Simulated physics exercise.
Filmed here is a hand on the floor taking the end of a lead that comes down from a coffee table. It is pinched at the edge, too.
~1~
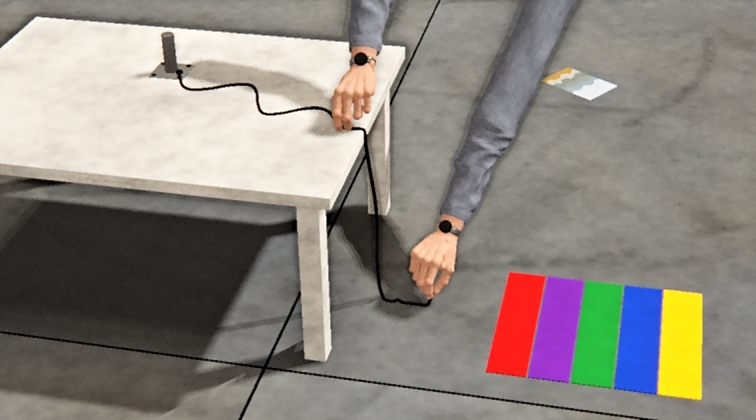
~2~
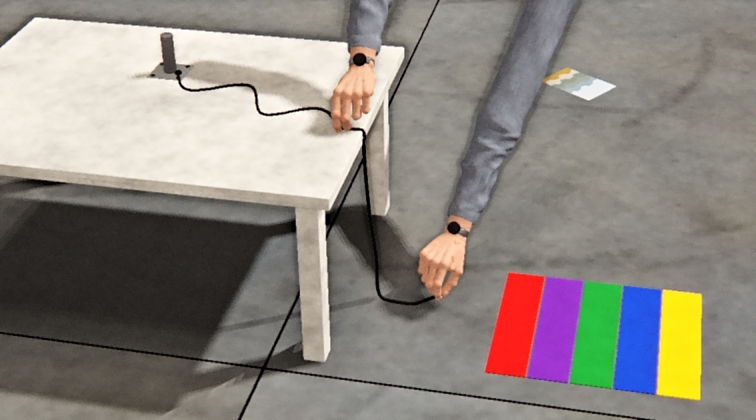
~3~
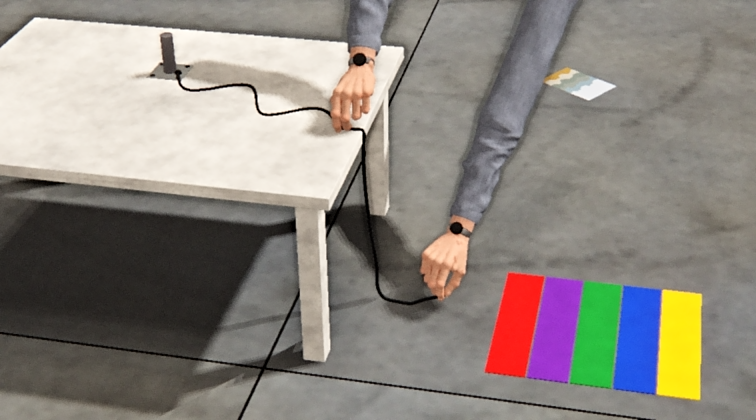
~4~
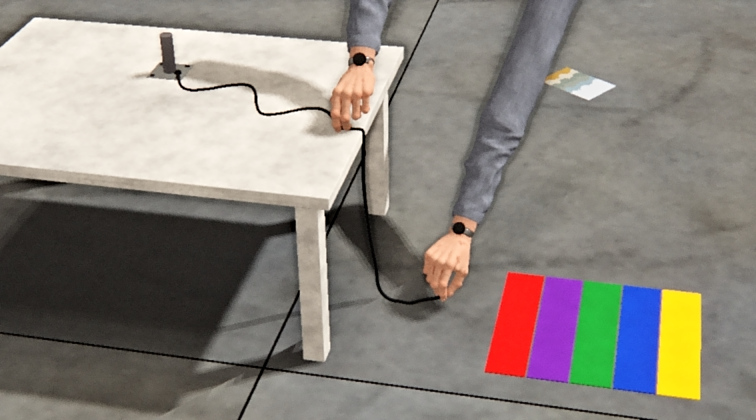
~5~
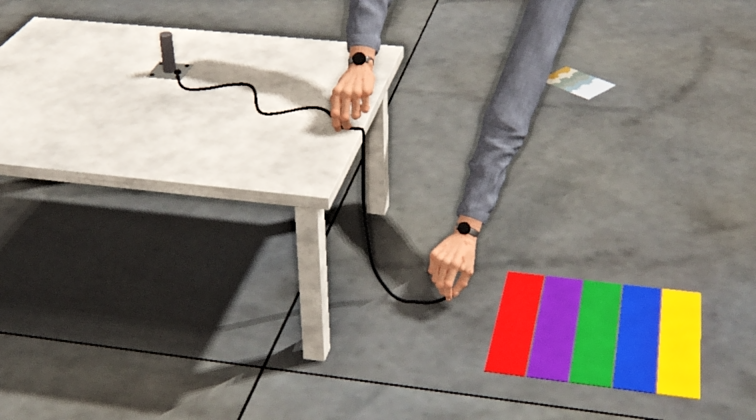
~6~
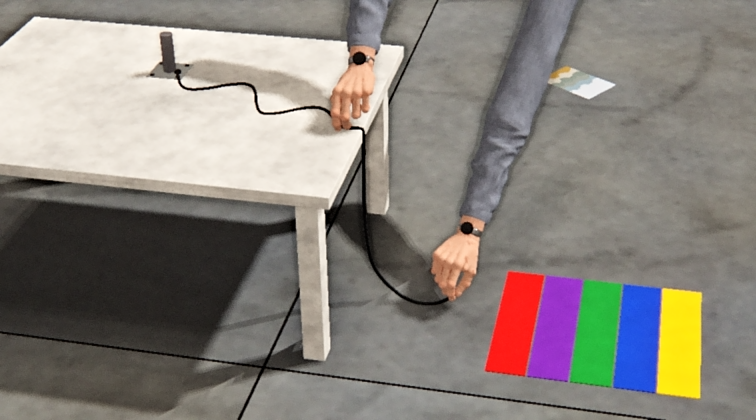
On a concrete floor beside a white table, a hand drawing a black cord's end slightly right while another pinches it at the table edge.
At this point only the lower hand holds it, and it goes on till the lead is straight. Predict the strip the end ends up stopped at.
The end ends up at the blue strip.
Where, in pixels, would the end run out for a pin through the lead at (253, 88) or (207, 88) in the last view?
Roughly (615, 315), then roughly (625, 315).
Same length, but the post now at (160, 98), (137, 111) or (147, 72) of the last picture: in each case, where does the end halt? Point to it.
(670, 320), (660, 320) and (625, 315), roughly.
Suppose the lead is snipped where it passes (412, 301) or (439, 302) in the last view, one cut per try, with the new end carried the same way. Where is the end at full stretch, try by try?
Roughly at (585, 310) the first time and at (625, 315) the second.
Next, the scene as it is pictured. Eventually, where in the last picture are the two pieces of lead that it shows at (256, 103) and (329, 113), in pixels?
(309, 97), then (393, 129).
A little later, end near (568, 309); over purple.
Next, end near (620, 315); over green.
When it is tight, end near (651, 318); over blue. The end stops over the blue strip.
